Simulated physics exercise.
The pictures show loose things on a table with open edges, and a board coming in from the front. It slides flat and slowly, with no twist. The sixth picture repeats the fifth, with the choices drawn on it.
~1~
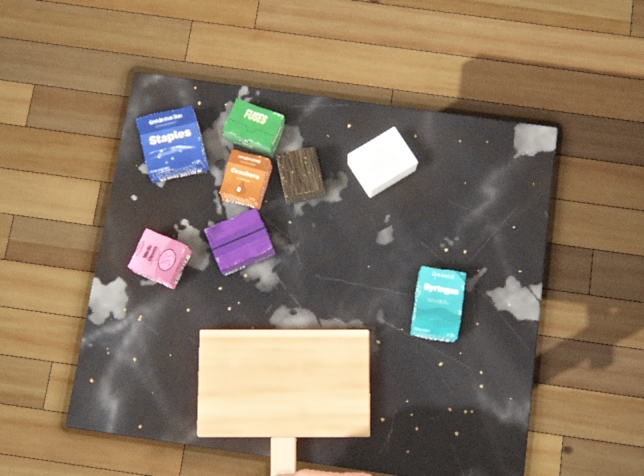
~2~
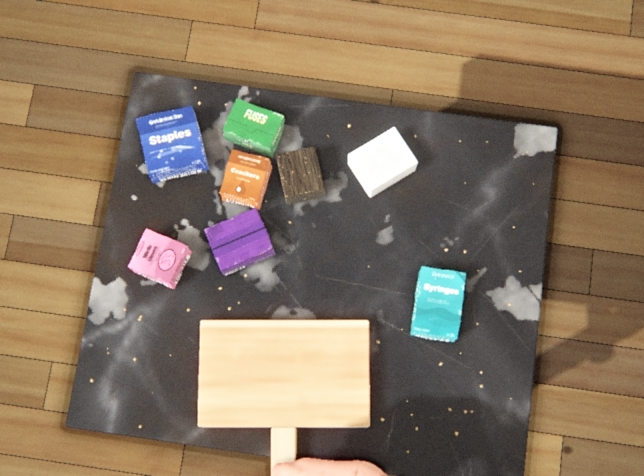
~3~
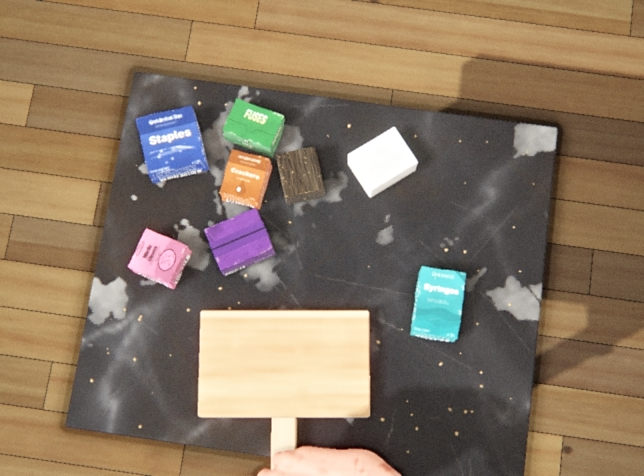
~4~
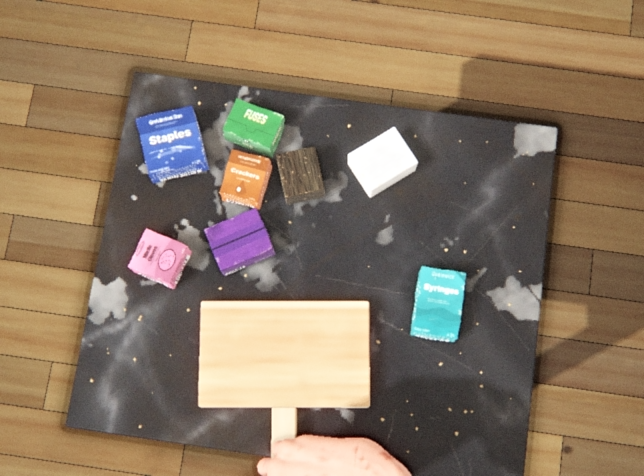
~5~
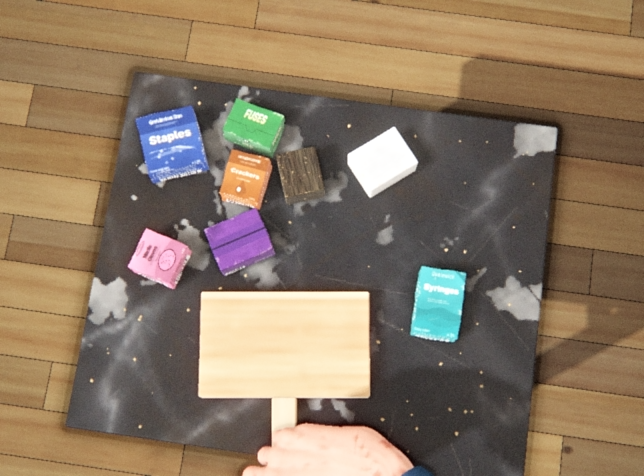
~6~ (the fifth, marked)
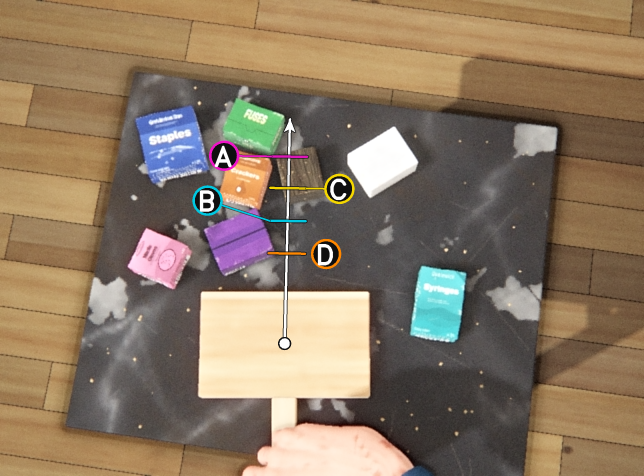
On a dark, marbled tabletop with open edges above a wood-plank floor, the view looks down from a high, still camera. Blue, green, orange, black and purple boxes cluster at the upper left, with a pink one at the left, a white one at upper centre and a teal one at the right. A hand slides a pale wooden board slowly and straight forward from the front edge, while the boxes stay still.
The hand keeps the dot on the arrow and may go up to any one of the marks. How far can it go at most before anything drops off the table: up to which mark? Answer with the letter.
It can go as far as D.
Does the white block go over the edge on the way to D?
By then, no.
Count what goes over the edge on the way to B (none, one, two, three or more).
By then, one.
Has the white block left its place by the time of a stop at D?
No.
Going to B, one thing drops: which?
The green box goes over.
On the marked copy, A at (289, 157); B at (287, 221); C at (288, 189); D at (286, 254); the arrow from (285, 343) to (290, 119); the white dot at (285, 343).
Following D. Soon after the start, board (286, 310); purple box (243, 233); green box (254, 129).
Later, board (287, 277); green box (254, 118); orange packet (243, 159).
In the end, board (287, 256); green box (254, 99); orange packet (244, 139); nothing has fallen.
As for the rest, A drops the orange packet and green box; B drops the green box; C drops the orange packet and green box.
